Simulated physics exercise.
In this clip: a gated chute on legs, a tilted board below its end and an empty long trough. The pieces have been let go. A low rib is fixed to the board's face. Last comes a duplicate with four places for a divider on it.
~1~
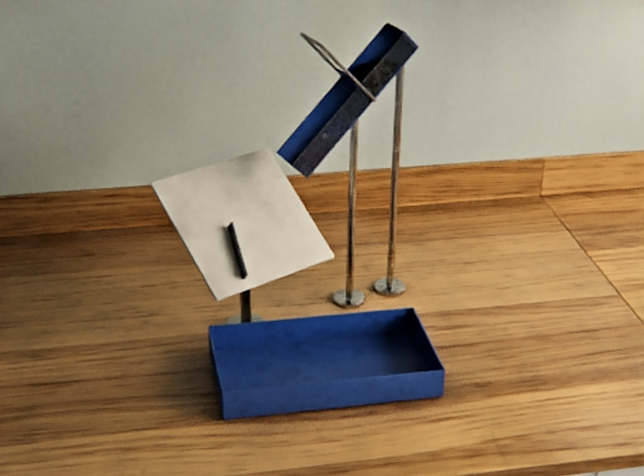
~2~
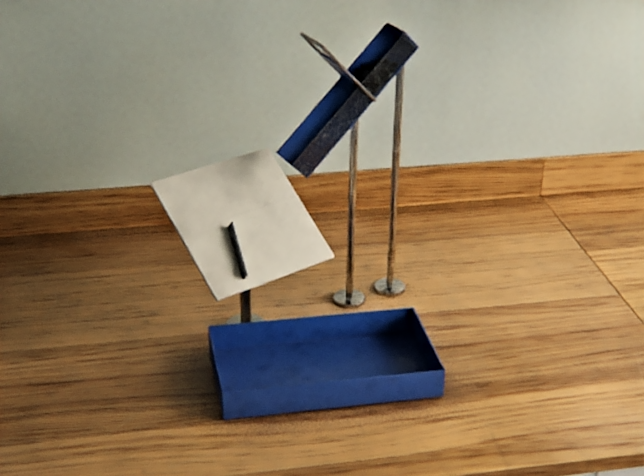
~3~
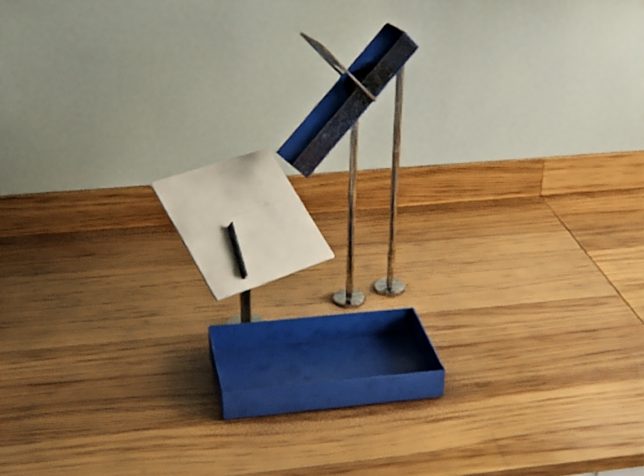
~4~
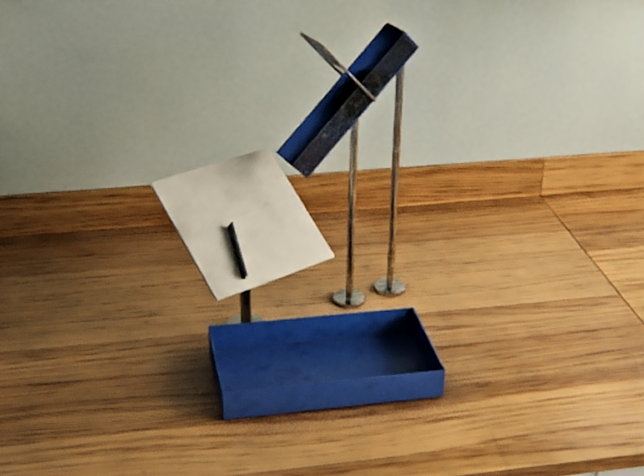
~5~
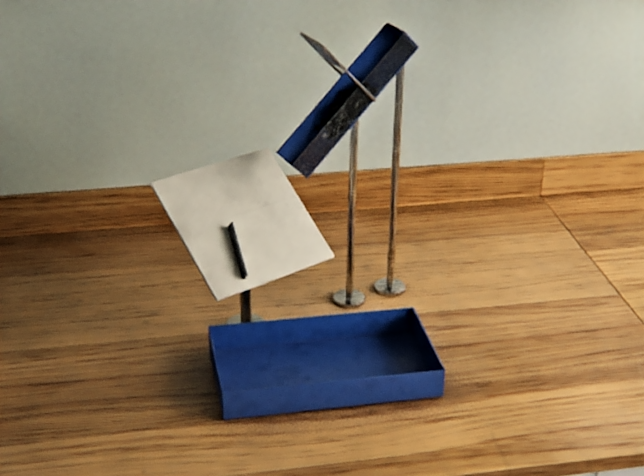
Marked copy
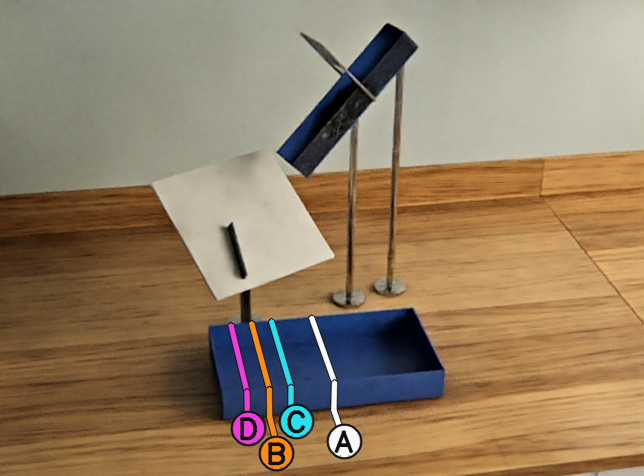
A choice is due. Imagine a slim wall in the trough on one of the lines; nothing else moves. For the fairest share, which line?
Choose C.
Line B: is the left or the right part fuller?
More lands on the right.
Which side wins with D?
Right.
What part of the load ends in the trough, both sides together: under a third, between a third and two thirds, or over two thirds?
Over two thirds.
On the marked copy, line A crosses the front rim at (334, 381); line B crosses the front rim at (269, 388); line C crosses the front rim at (290, 386); line D crosses the front rim at (246, 390).
With A, of what is caught, all but a few on the left of the divider, a small share on the right.
With B, of what is caught, a small share on the left of the divider, all but a few on the right.
With C, of what is caught, close to half on the left of the divider, close to half on the right.
With D, of what is caught, none at all on the left of the divider, the whole lot on the right.
